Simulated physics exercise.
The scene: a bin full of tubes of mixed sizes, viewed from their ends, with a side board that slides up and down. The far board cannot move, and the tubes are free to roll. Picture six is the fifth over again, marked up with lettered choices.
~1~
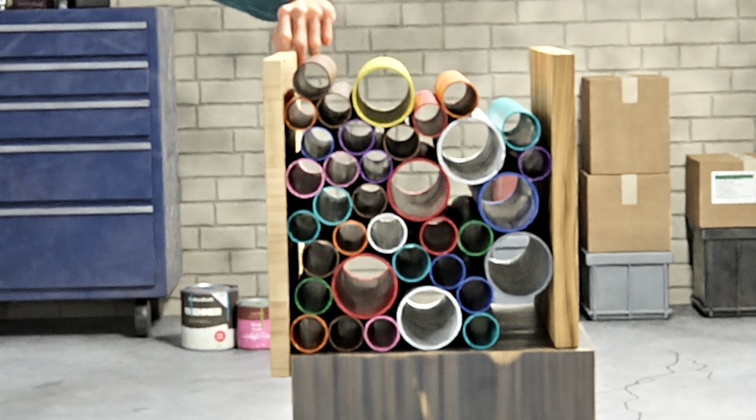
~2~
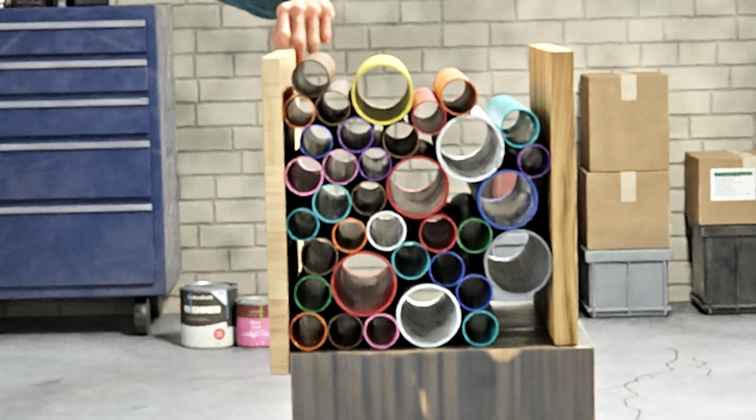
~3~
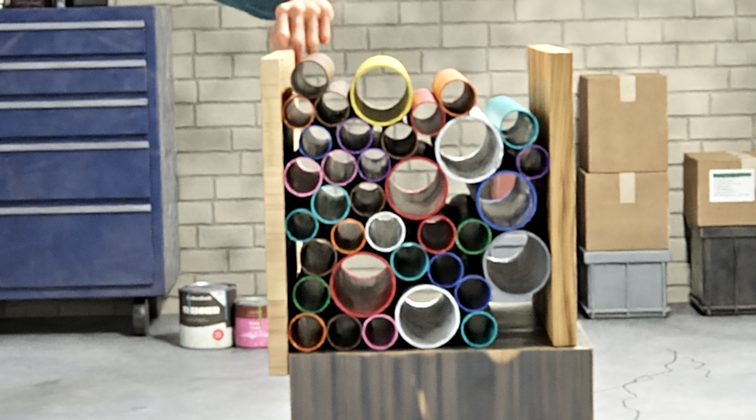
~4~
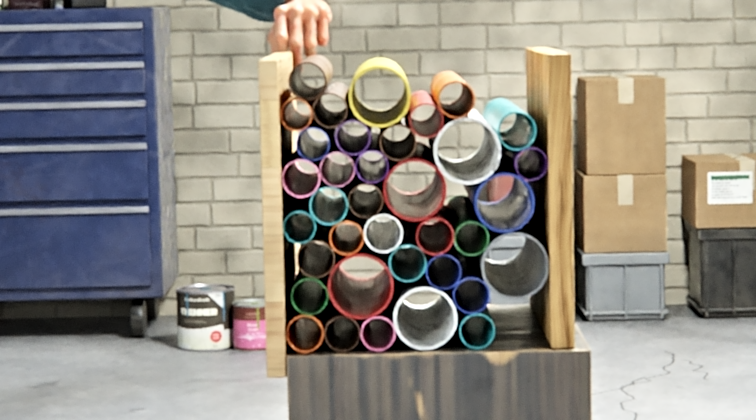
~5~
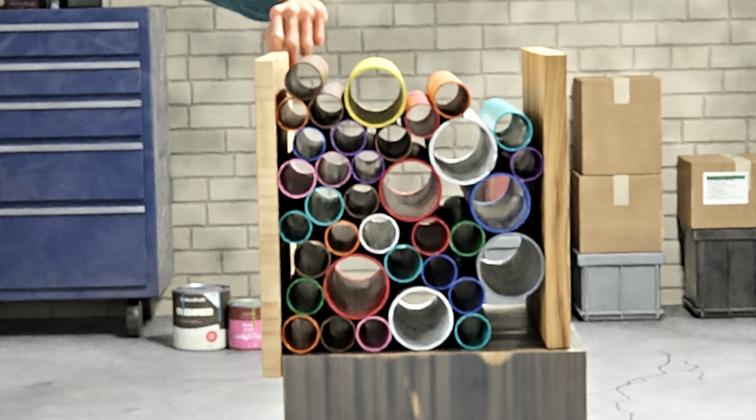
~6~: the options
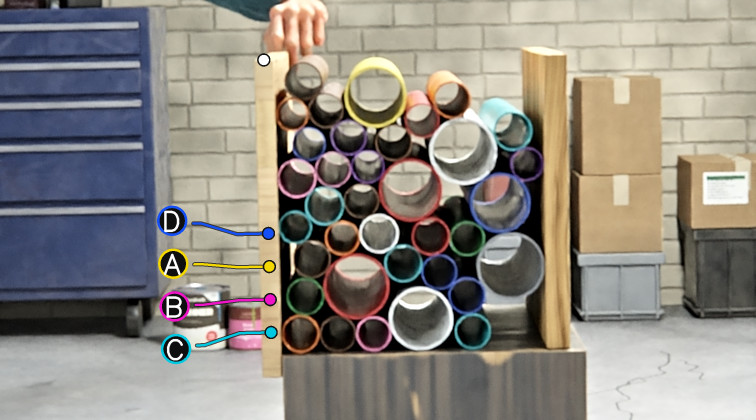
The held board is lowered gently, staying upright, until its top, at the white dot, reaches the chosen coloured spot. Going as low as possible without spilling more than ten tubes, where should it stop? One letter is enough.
Mark D is as low as it can go.
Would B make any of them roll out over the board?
Yes, at B.
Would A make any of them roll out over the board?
Yes, at A.
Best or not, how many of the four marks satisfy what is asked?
The number is one.
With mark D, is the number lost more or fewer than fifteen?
Fewer than fifteen.
On the marked copy, A at (269, 266); B at (270, 300); C at (271, 332); D at (268, 233); the white dot at (263, 60).
Following D. Soon after the start, top of the board (276, 140).
Later, top of the board (279, 230).
In the end, top of the board (279, 232), eight out over the board.
As for the rest, A more than ten out over the board; B more than ten out over the board; C more than ten out over the board.
